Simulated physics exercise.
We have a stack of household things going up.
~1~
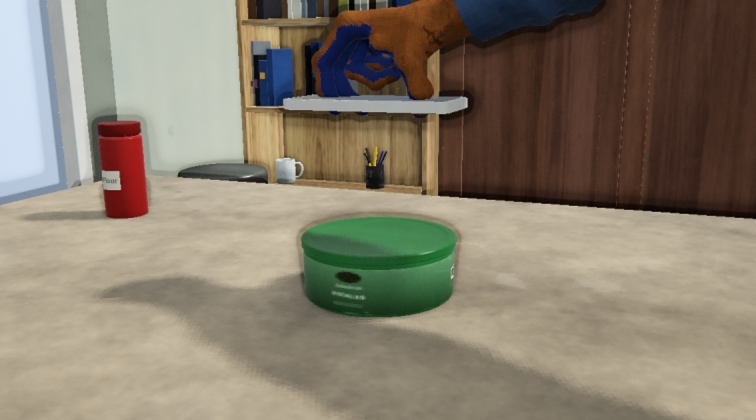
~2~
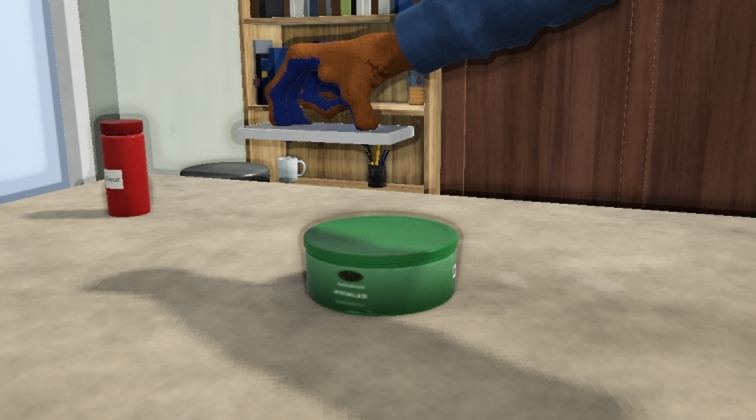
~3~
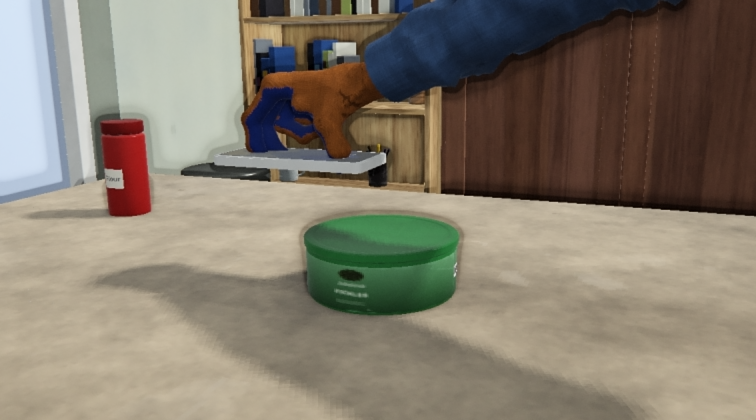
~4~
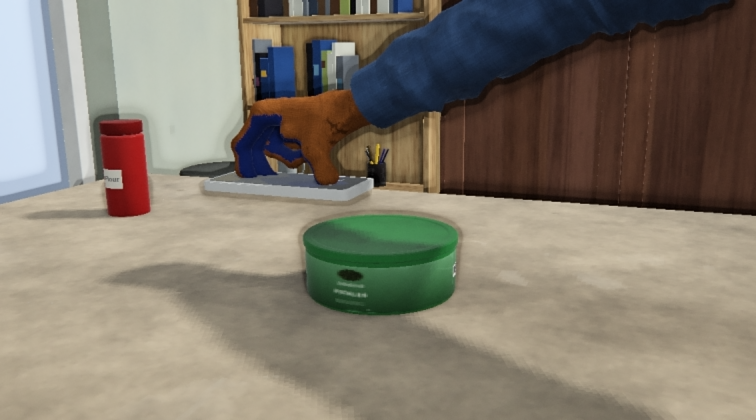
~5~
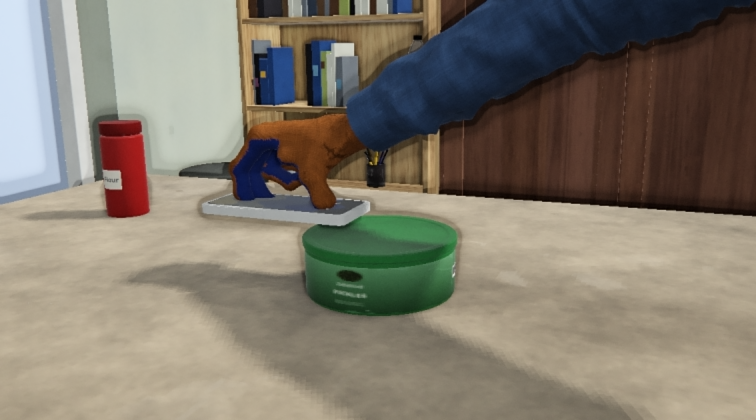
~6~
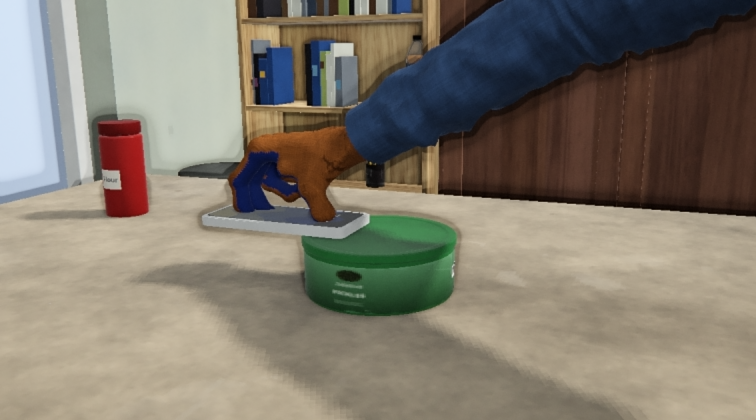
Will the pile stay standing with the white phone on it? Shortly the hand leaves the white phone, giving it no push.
Not safe.
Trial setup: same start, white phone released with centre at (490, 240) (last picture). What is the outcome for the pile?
Afterwards the pile tumbles over.
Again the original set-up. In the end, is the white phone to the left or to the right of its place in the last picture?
Looks like it moves off to the left.
Then, 0.30 s on from there, white phone turned 30° from how it was put near (284, 236).
Then, 0.60 s on from there, white phone turned 22° from how it was put near (253, 242).
Then, 0.80 s on from there, white phone now fallen.
In the end, fallen, white phone; the other 2 unmoved. At the end, from the last picture's camera, white phone near (244, 268). The pile comes apart.
